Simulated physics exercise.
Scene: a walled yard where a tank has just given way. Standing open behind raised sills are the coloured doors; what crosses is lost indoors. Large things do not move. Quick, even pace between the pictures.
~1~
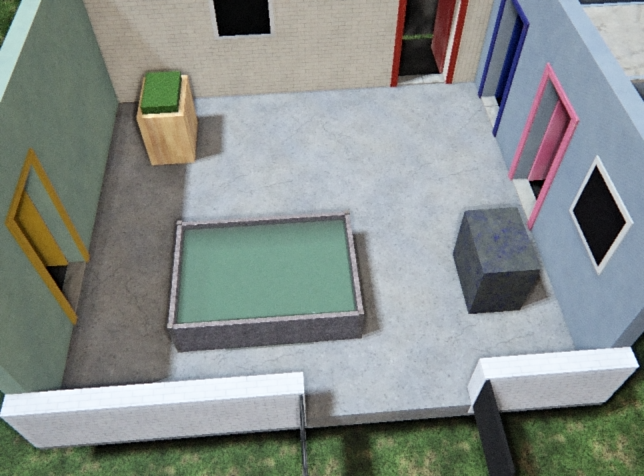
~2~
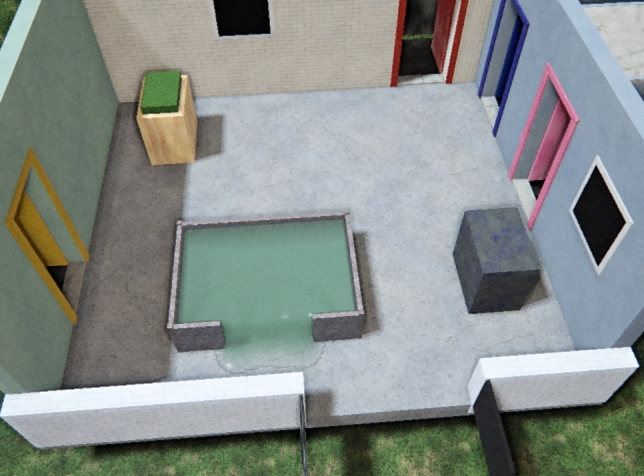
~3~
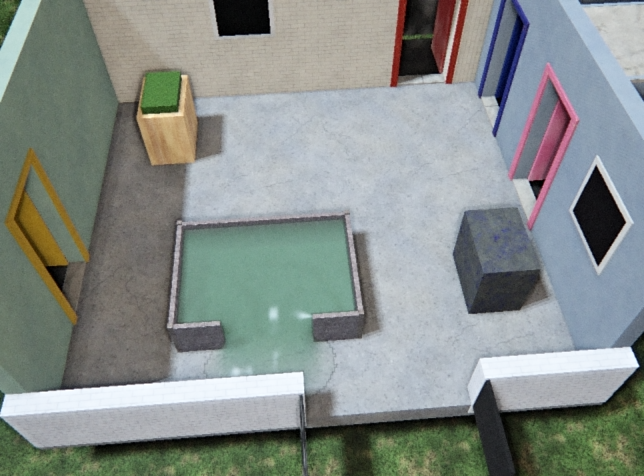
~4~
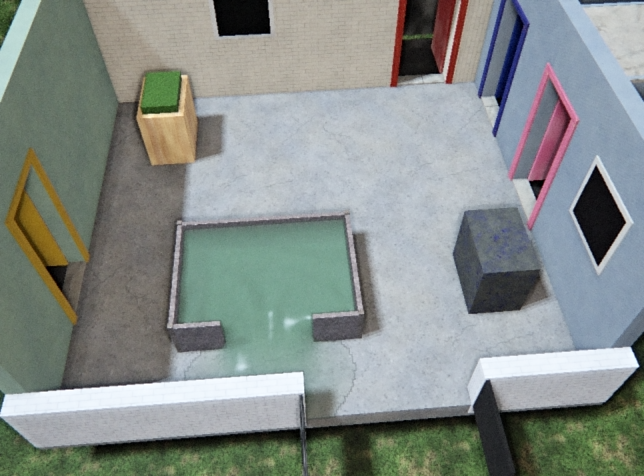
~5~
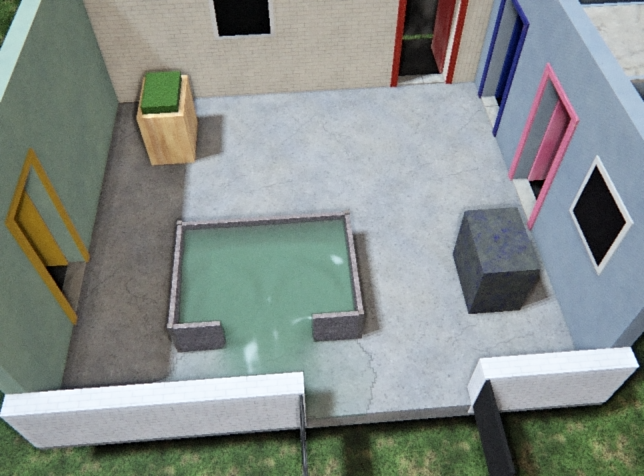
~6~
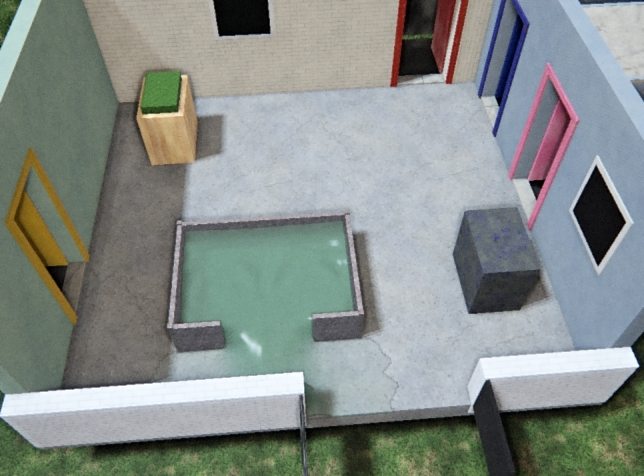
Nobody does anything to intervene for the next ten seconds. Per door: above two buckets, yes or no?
Red door no. Pink door no. Blue door no. Yellow door yes.
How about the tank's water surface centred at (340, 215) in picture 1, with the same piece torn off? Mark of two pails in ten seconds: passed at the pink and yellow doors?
Pink door: Falls short. Yellow door: Falls short.
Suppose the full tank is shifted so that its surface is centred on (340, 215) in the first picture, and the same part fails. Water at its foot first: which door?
The yellow-painted one, that's the one.
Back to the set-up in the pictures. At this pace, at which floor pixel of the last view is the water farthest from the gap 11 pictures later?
My estimate: Roughly (572, 377).
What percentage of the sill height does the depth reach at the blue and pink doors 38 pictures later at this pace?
Estimate, in order: 0 and 90 percent.
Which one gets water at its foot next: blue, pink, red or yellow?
If you ask me, it's the door marked yellow.
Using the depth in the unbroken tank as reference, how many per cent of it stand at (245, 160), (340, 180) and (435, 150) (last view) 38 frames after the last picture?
Estimated readings in sequence: 6, 0, 0 percent.
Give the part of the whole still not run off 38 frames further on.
I make it around 74 per cent.
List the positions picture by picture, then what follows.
In the first frame, still water in the open tank at (266, 269).
In the second frame, water pours out at (269, 335) and has run to (223, 360).
In the third frame, water pours out at (269, 336) and has run to a hidden place.
In the fourth frame, water pours out at (269, 336) and has run to a hidden place.
In the fifth frame, water pours out at (269, 336) and has run to a hidden place.
In the sixth frame, water pours out at (269, 335) and has run to a hidden place.
A moment on, water covers 15 % of the floor; the red door not reached, the pink door not reached, the blue door not reached, the yellow door not reached.
Next, water covers 20 % of the floor; the red door not reached, the pink door not reached, the blue door not reached, the yellow door under two buckets in.
Then, water covers 35 % of the floor; the red door not reached, the pink door not reached, the blue door not reached, the yellow door under two buckets in.
Later, water covers 55 % of the floor; the red door not reached, the pink door wet at the sill, nothing in, the blue door not reached, the yellow door over two buckets in.
In the end, water covers 80 % of the floor; the red door wet at the sill, nothing in, the pink door wet at the sill, nothing in, the blue door not reached, the yellow door over two buckets in.
